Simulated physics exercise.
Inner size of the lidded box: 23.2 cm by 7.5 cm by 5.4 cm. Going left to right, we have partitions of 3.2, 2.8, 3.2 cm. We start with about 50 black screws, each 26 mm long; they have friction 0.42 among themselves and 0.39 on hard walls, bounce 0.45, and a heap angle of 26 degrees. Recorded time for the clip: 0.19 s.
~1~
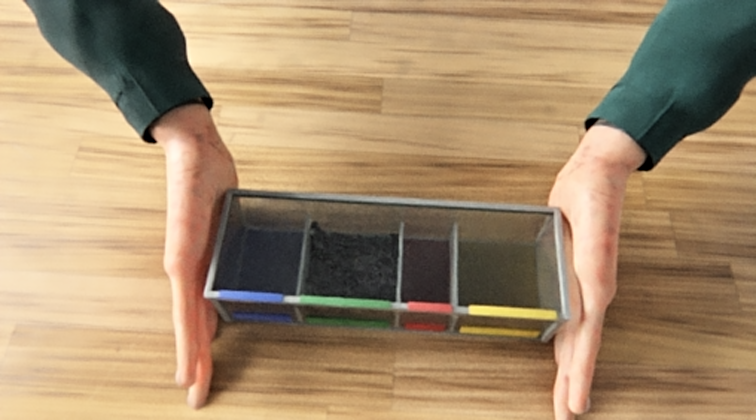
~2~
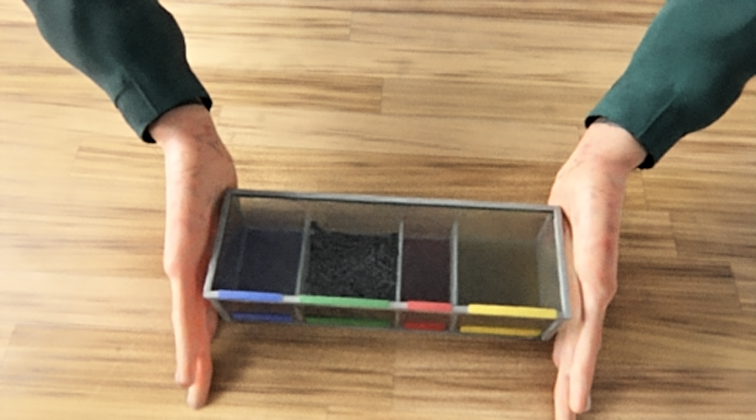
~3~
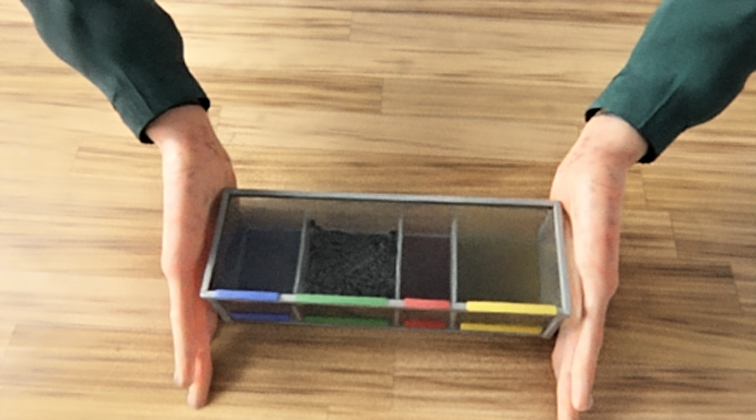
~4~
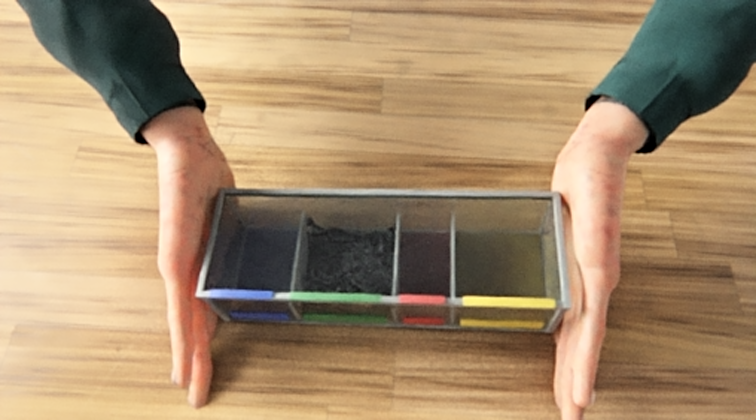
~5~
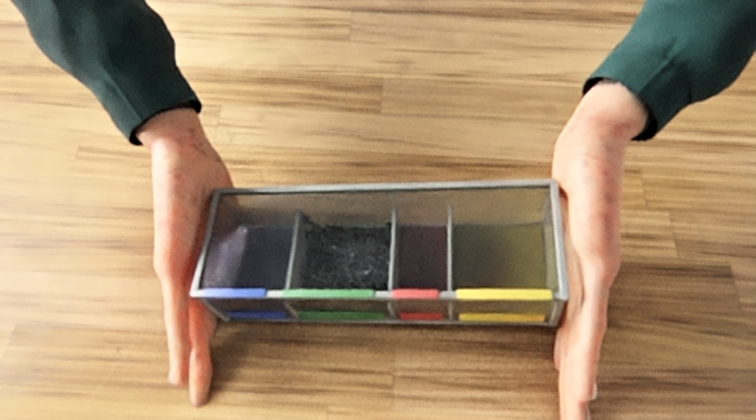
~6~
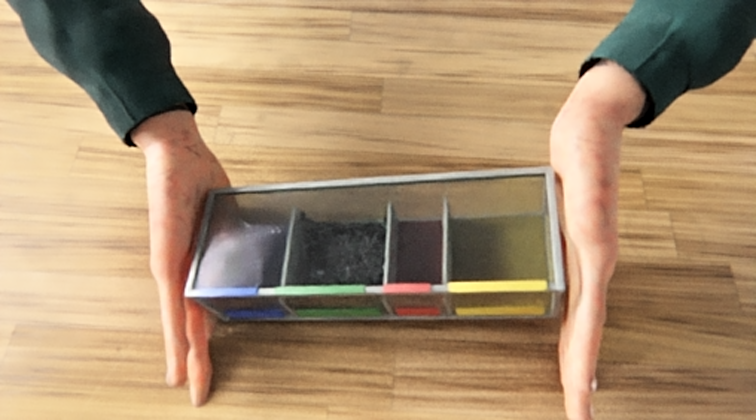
Two hands in dark green sleeves held a clear box with blue, green, red and yellow sections, dark bits in the green one, then slowly raised its right side into a slight leftward tilt.
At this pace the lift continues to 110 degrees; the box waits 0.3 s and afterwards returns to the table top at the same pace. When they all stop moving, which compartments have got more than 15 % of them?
Once they stop: Red compartment has not, blue compartment has, green compartment has not, yellow compartment has not.
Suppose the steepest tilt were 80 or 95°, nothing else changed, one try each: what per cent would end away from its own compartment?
I'd expect close to 20 and then close to 55 per cent.
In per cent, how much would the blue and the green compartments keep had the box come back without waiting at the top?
Final amounts would be blue 100% and green 0%.
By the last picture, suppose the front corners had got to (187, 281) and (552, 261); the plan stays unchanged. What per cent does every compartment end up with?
Each compartment ends like this: Red 0 per cent, blue 90 per cent, green 10 per cent, yellow 0 per cent.
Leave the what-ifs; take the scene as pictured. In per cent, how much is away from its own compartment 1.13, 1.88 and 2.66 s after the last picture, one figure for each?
Around 80, then 100, then 100.
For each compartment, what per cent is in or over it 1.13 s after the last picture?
Red = 0, blue = 80, green = 20, yellow = 0 (percent).
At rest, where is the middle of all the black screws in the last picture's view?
Resting centre estimate: Around (253, 266).
Then, 1.13 s after the last picture, tilt 110 degrees; blue 80 %, green 20 %.
Then, 1.88 s after the last picture, tilt 58 degrees; blue 100 %.
Then, 2.66 s after the last picture, tilt 0 degrees; blue 100 %.
In the end, red 0 %, blue 100 %, green 0 %, yellow 0 %.
